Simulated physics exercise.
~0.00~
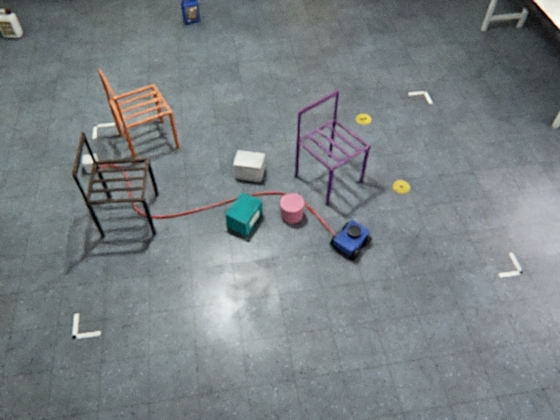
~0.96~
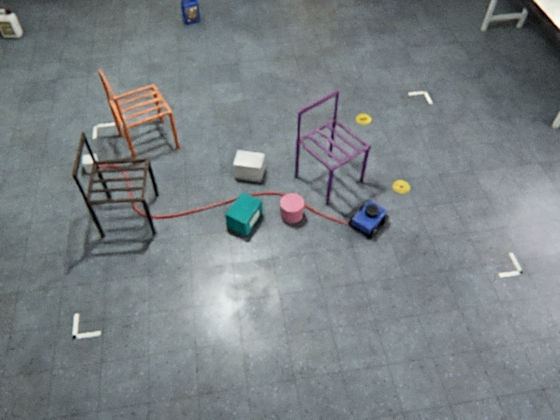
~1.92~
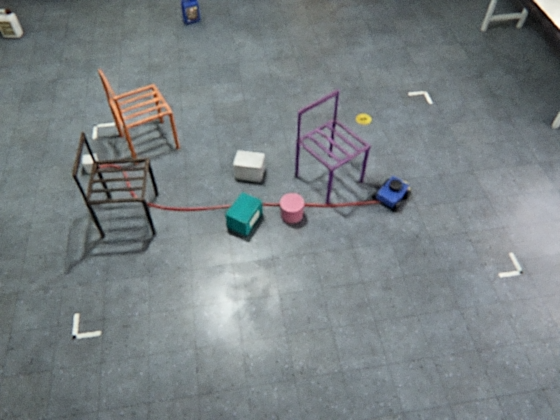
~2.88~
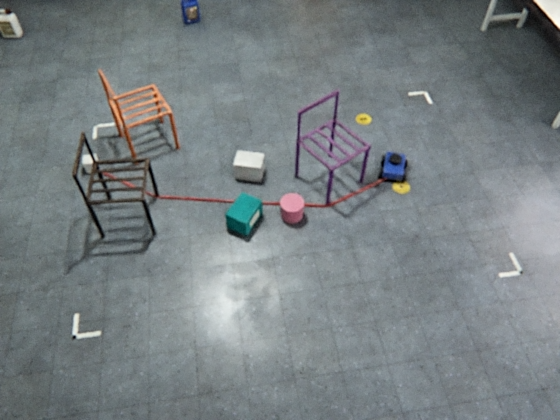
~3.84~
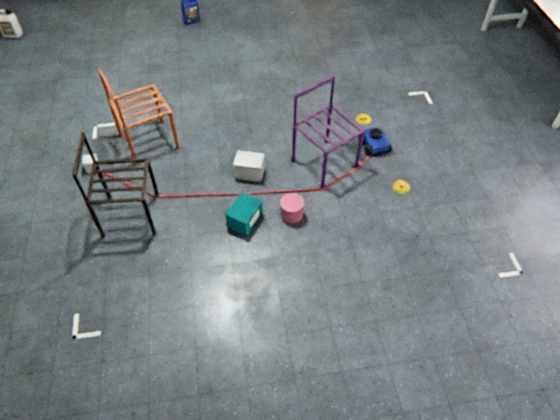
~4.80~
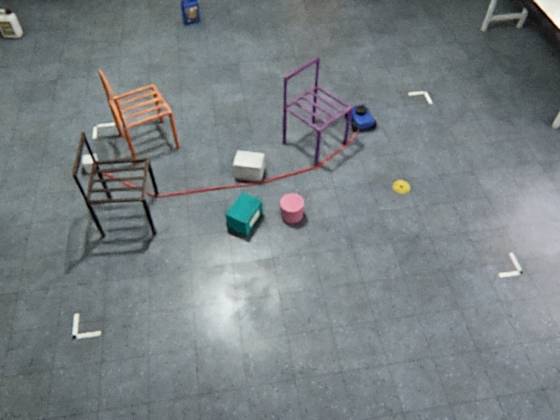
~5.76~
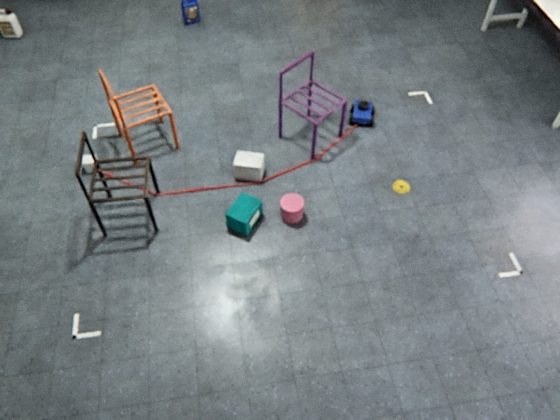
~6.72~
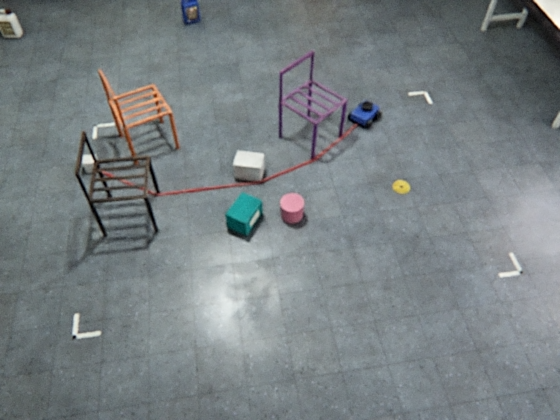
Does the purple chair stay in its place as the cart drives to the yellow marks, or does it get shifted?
The purple chair gets shifted. It slides a short way up and to the left as the lead pulls around its legs, and it ends still upright.
